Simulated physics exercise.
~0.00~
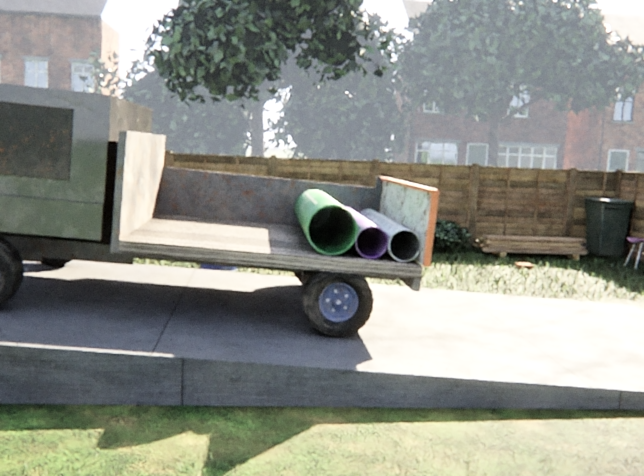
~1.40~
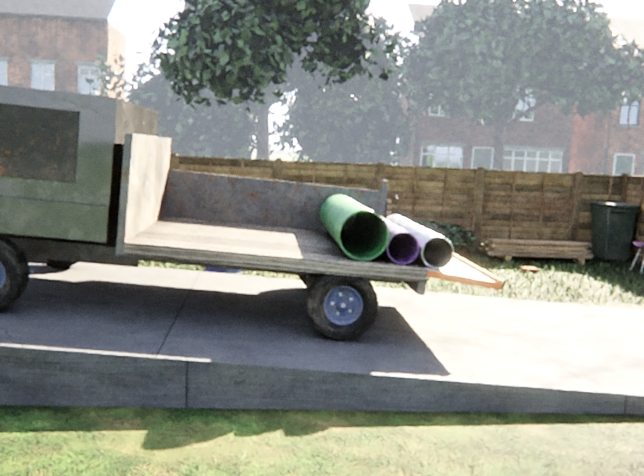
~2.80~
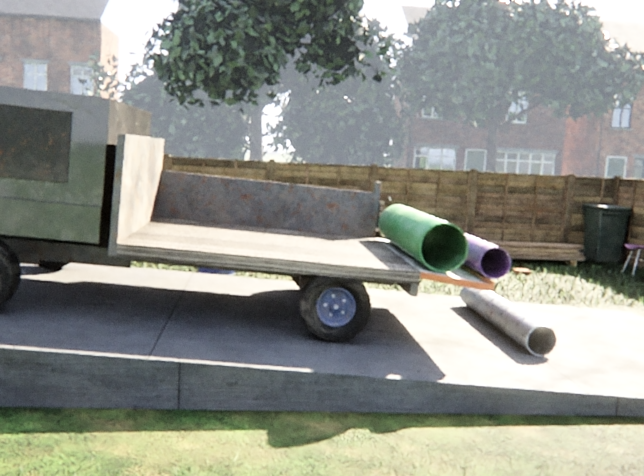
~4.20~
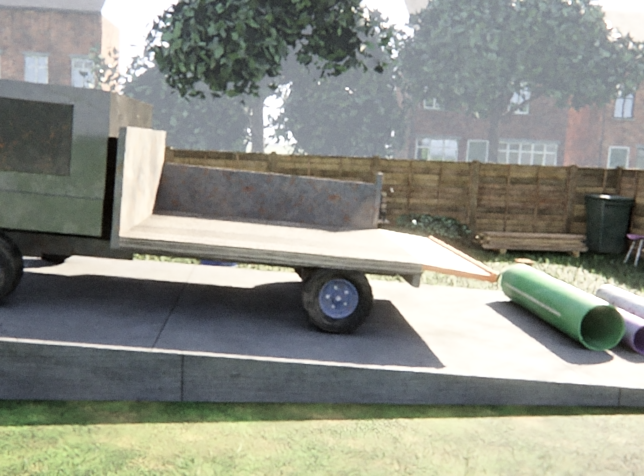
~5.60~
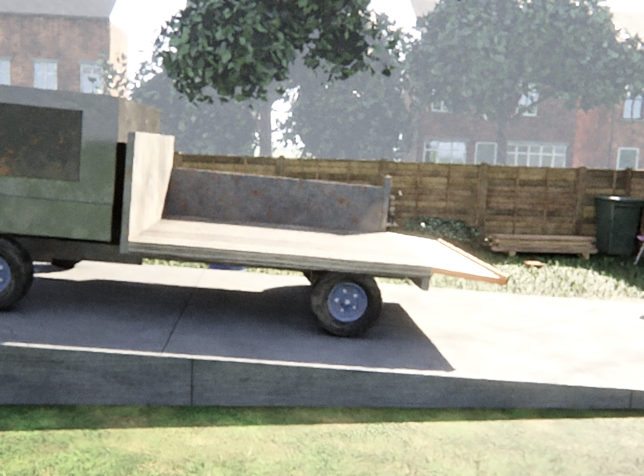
On a sloping concrete drive beside a wooden fence, a flatbed truck's tailgate swings down and three hollow pipes, one green, one purple and one grey, roll right, off the bed and onto the ground, the grey one first, until the bed is empty and the pipes are out of view.
